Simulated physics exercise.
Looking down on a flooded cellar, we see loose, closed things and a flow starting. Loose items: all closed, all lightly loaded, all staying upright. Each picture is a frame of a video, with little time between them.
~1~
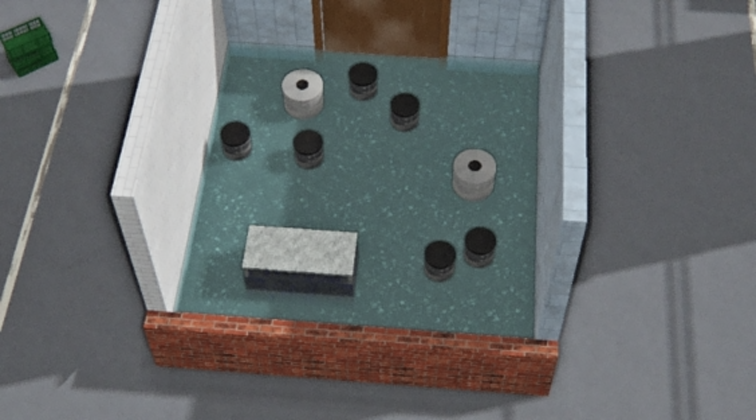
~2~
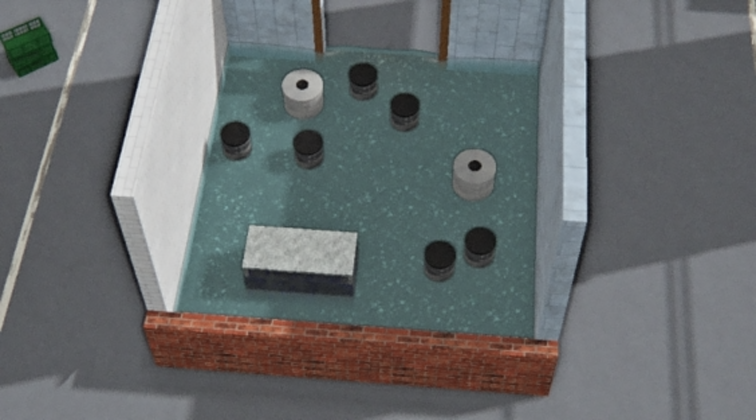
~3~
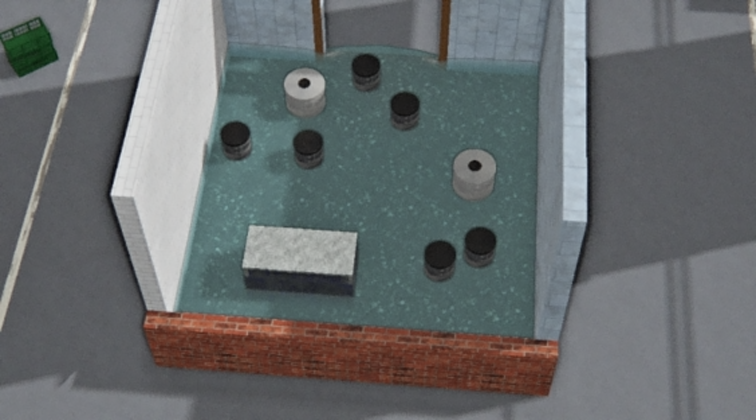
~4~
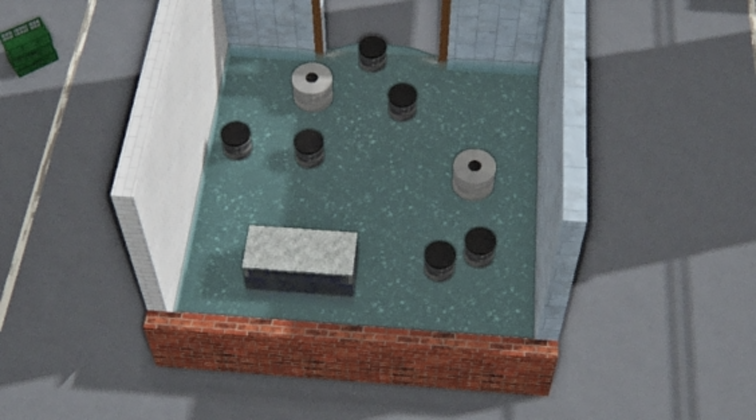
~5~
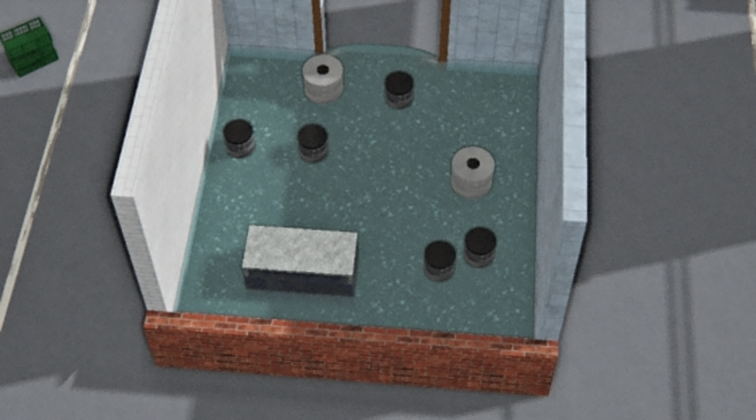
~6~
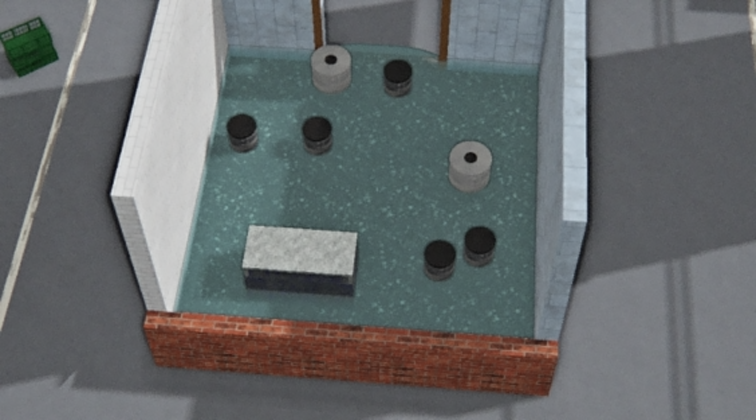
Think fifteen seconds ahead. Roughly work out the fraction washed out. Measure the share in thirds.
The fraction that goes is likely to be two thirds or greater.
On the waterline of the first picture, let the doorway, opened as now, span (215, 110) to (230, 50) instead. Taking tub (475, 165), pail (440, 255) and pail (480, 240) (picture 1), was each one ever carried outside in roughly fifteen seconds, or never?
Retained, retained and retained.
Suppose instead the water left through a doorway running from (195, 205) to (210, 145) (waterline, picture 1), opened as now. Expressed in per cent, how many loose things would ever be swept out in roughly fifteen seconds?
About 40 %.
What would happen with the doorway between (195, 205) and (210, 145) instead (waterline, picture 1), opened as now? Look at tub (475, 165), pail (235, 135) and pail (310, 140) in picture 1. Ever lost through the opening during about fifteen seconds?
Okay, one after another: Never departs, then departs, then departs.
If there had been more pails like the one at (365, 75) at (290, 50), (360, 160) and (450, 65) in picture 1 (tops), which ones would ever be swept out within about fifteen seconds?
Going one by one, I'd say it leaves, then it leaves, then it leaves.
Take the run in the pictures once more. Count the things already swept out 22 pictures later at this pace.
By that point the tally is 6.
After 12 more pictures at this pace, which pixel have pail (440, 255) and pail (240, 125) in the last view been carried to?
The first top is near (436, 216) and the second near (277, 80).
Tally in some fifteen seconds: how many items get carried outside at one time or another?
It comes out at 6.
A moment on, 3 of 8 are out; 5 afloat.
Next, 4 of 8 are out; 4 afloat.
Later, 6 of 8 are out; 2 afloat.
In the end, 6 of 8 are out; 2 afloat.
